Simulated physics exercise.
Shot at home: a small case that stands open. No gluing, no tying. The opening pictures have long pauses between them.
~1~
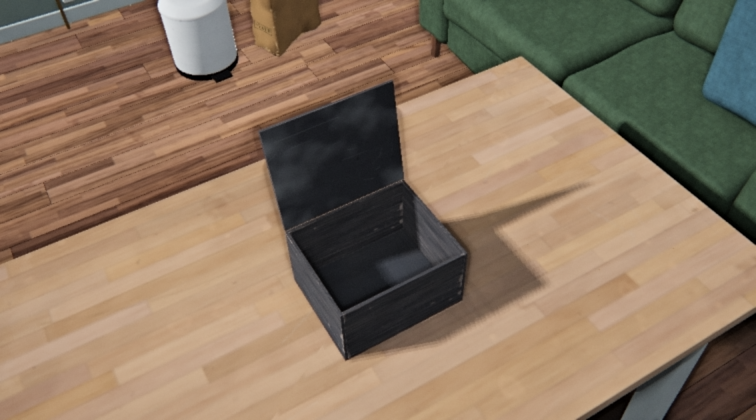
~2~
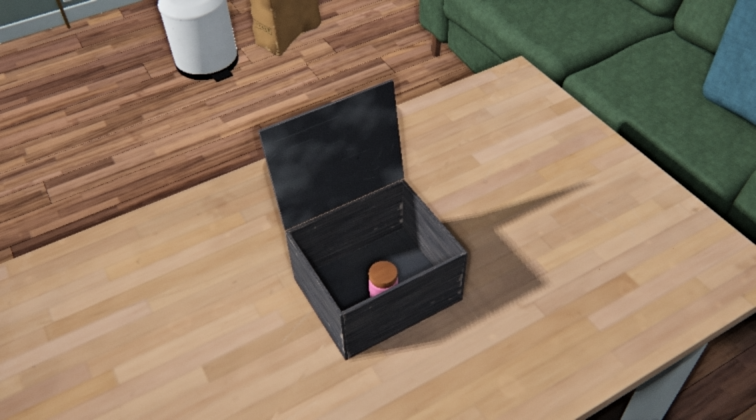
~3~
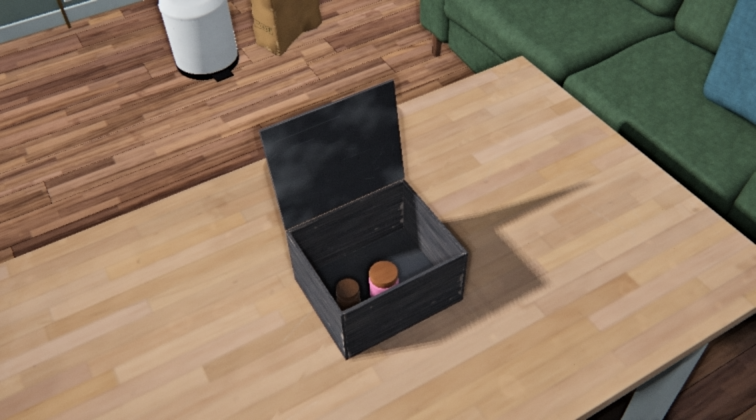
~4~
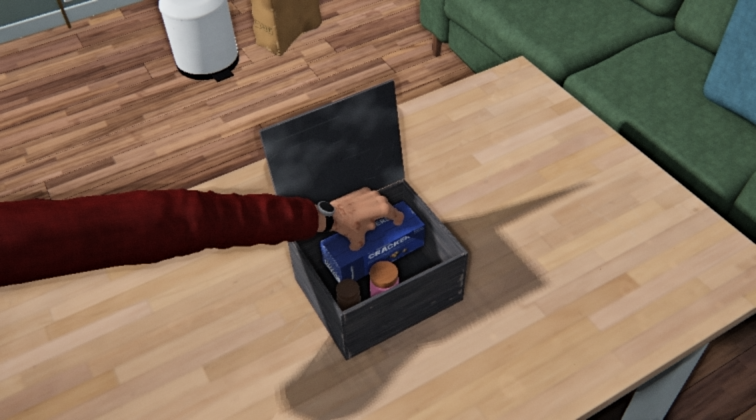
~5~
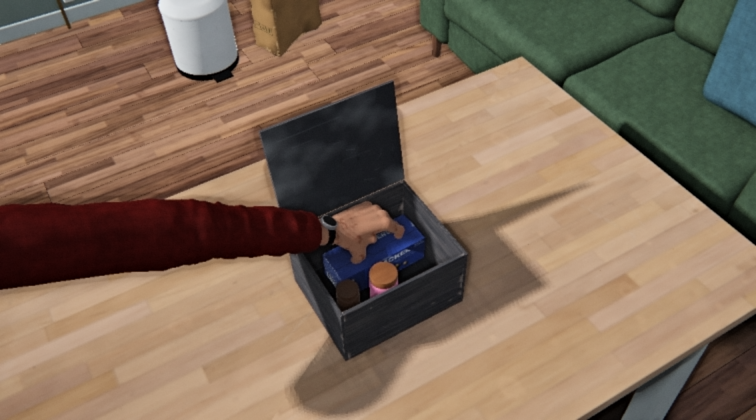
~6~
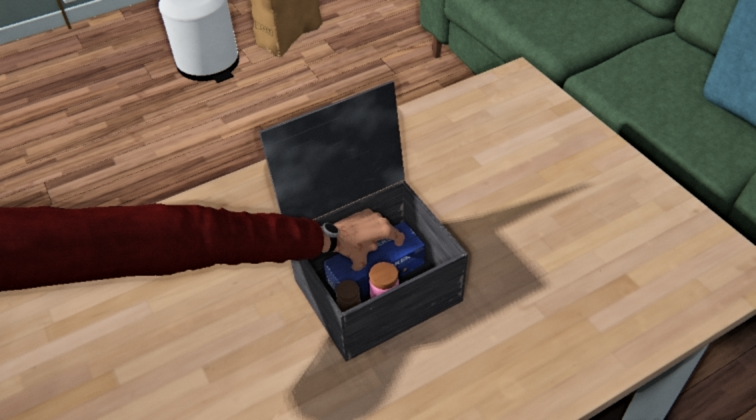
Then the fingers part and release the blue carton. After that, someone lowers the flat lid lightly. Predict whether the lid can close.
The lid fits.
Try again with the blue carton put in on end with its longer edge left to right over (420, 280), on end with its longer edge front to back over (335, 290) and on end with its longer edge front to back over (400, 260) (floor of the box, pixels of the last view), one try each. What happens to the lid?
Going through the three tries, the lid hangs open, then hangs open, then hangs open.
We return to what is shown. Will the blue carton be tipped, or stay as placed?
Once everything settles, it keeps its original angle.
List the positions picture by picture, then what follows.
In the first frame, the last thing is not in view yet.
In the second frame, the last thing is not in view yet.
In the third frame, the last thing is not in view yet; brown shaker (349, 303).
In the fourth frame, coming down; blue carton (374, 243); brown shaker (349, 303).
In the fifth frame, coming down; blue carton (375, 256); brown shaker (349, 304).
In the sixth frame, in place under the hand; blue carton (375, 263); brown shaker (349, 304).
Then, 1.30 s after the last picture, lid 81° above the rim.
Then, 1.70 s after the last picture, lid 46° above the rim.
Then, 1.90 s after the last picture, lid 18° above the rim.
At rest, lid shut; all 3 in place. Seen from the same camera at the end, blue carton near (375, 263).
